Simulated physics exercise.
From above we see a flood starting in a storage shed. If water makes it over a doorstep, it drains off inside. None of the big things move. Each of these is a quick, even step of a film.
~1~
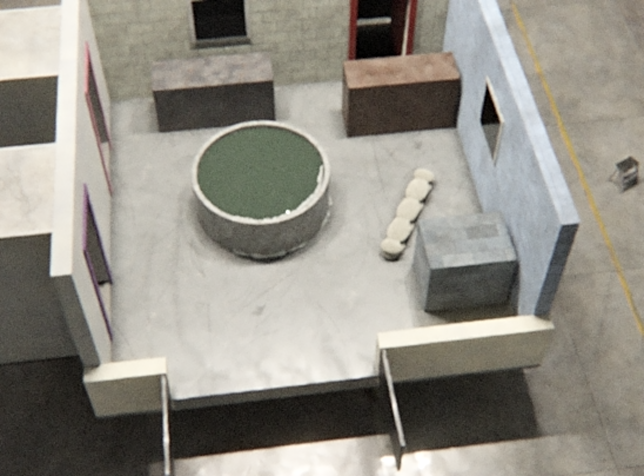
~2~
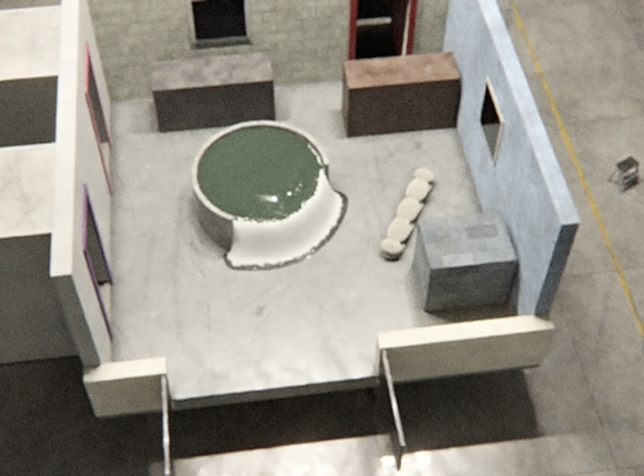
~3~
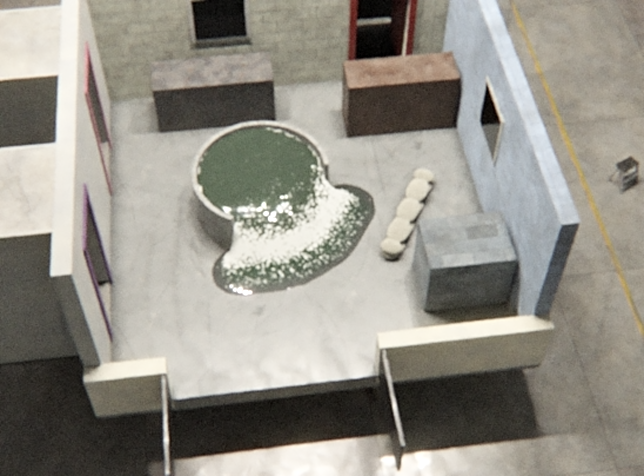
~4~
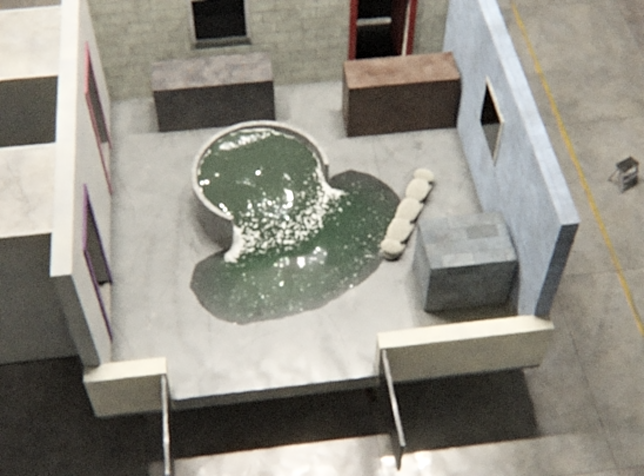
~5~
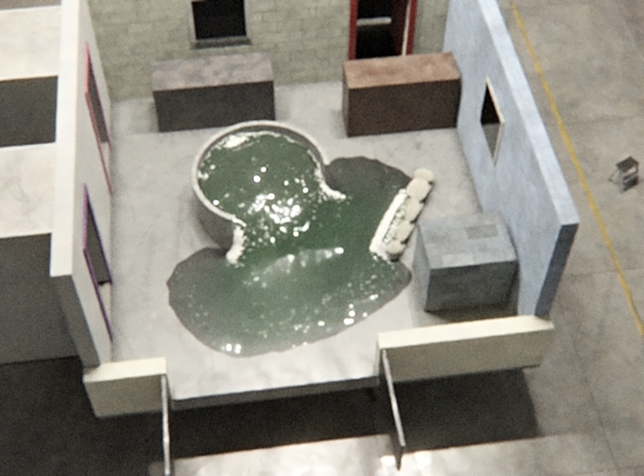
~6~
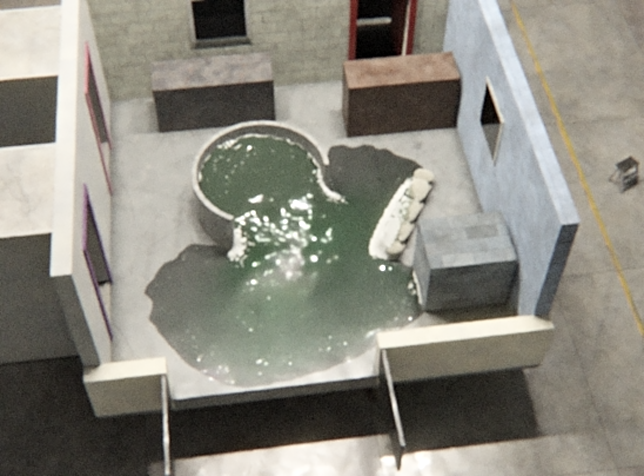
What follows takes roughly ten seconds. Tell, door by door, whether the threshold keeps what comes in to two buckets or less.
Red door: Two buckets or less. Purple door: Two buckets or less. Pink door: Two buckets or less.
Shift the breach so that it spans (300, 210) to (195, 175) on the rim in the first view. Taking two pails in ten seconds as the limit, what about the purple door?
Then: The purple door tops the mark.
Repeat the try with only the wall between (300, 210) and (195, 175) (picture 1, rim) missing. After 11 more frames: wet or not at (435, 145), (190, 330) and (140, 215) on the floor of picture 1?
So that's left bare for the first, waterlogged for the second and waterlogged for the third.
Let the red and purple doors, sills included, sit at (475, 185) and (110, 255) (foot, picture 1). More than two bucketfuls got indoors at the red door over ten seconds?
Looks like the red one spills past the mark.
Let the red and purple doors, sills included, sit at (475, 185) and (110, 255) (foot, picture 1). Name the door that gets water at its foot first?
Result: The red door.
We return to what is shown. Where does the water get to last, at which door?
Last in line is the door marked pink.
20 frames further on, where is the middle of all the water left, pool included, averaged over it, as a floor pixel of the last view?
My guess is about (357, 257).
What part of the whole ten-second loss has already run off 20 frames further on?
Estimate: Some 65 %.
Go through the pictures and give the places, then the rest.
In the first picture, still water in the round tank at (261, 174).
In the second picture, the front is at (229, 258), out from the gap at (300, 232).
In the third picture, water pours out at (300, 234) and has run to (219, 278).
In the fourth picture, the front is at (218, 311), out from the gap at (300, 236).
In the fifth picture, water pours out at (300, 237) and has run to (208, 340).
In the sixth picture, water pours out at (300, 237) and has run to a hidden place.
A moment on, water covers 45 % of the floor; the red door not reached, the purple door wet at the sill, nothing in, the pink door not reached.
Next, water covers 50 % of the floor; the red door not reached, the purple door wet at the sill, nothing in, the pink door not reached.
Then, water covers 60 % of the floor; the red door not reached, the purple door wet at the sill, nothing in, the pink door not reached.
Later, water covers 70 % of the floor; the red door wet at the sill, nothing in, the purple door wet at the sill, nothing in, the pink door wet at the sill, nothing in.
In the end, water covers 95 % of the floor; the red door wet at the sill, nothing in, the purple door wet at the sill, nothing in, the pink door wet at the sill, nothing in.
